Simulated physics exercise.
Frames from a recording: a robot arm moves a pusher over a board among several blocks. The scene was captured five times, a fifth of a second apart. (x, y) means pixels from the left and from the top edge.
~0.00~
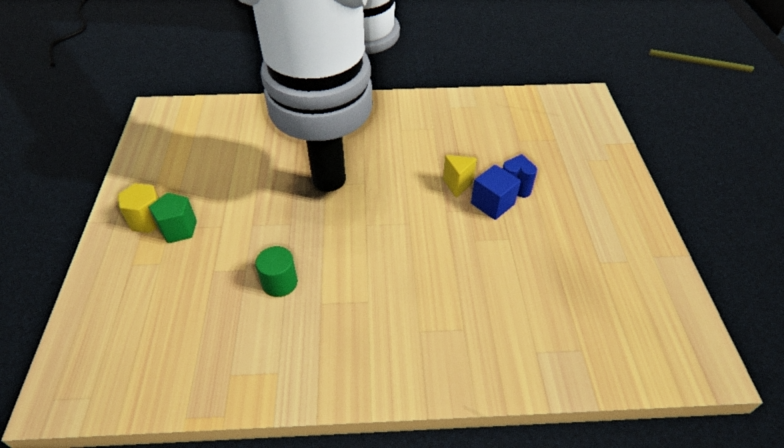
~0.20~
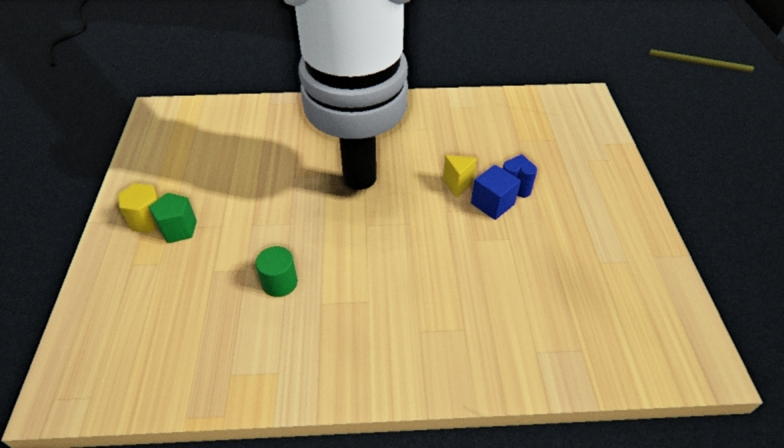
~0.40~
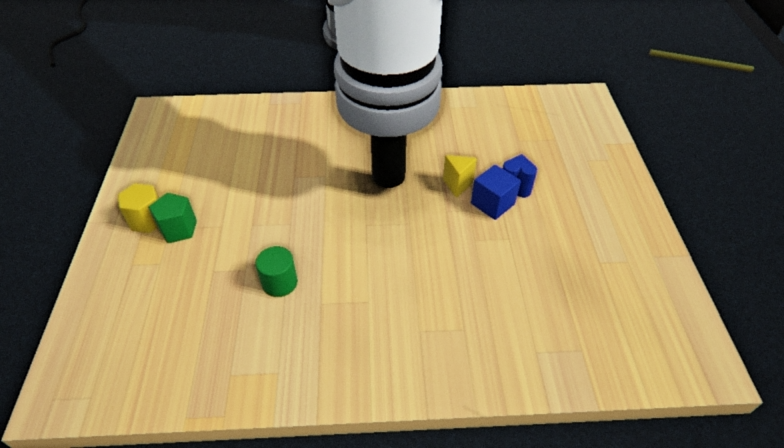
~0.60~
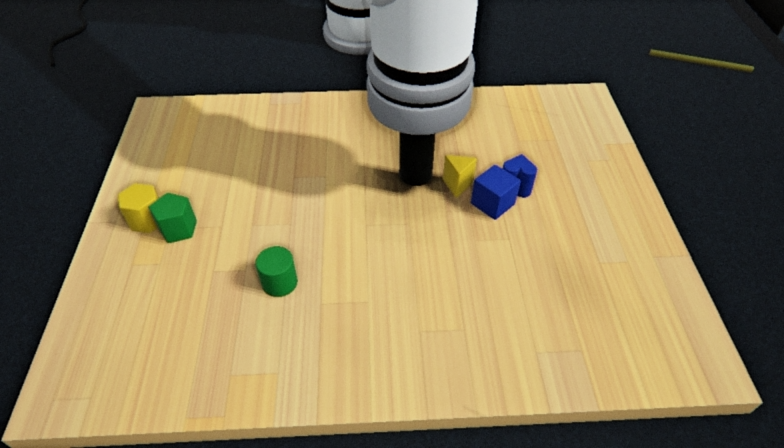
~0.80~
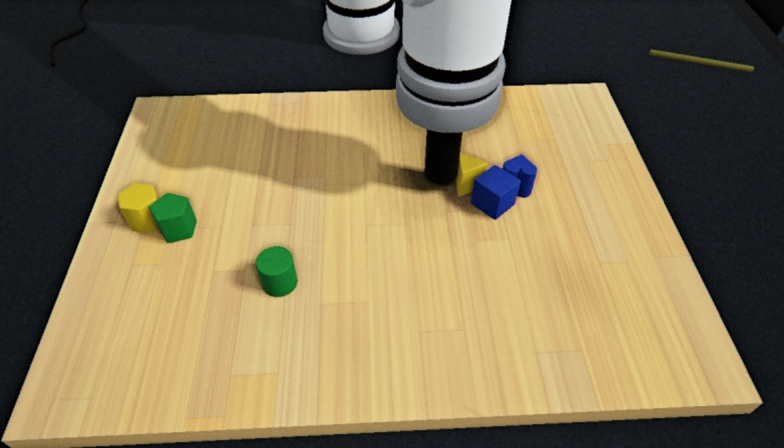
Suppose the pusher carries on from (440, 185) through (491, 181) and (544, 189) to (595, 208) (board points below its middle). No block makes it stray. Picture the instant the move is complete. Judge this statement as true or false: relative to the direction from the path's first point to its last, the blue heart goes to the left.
That claim is false.
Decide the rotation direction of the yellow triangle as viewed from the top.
From the top, the block rotates counterclockwise.
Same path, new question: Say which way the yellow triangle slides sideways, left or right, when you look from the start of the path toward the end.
It's pushed left.
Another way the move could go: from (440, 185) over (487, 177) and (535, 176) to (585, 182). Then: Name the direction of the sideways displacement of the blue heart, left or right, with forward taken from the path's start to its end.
That's a shift to the right.
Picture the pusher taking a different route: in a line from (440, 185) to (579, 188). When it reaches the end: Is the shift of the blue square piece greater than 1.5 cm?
Yes, I think so.
On the path given first. One third of the way, pusher at (495, 170); yellow triangle at (525, 160), turned 20° clockwise; blue square piece at (506, 182), turned 35° clockwise; blue heart at (553, 172).
Two thirds of the way, pusher at (548, 178); yellow triangle at (580, 167), turned 20° clockwise; blue square piece at (508, 183), turned 45° clockwise; blue heart at (580, 185), turned 25° clockwise.
At the end, pusher at (600, 197); yellow triangle at (627, 176), turned 30° anticlockwise; blue square piece at (508, 183), turned 45° clockwise; blue heart at (623, 210), turned 75° clockwise.
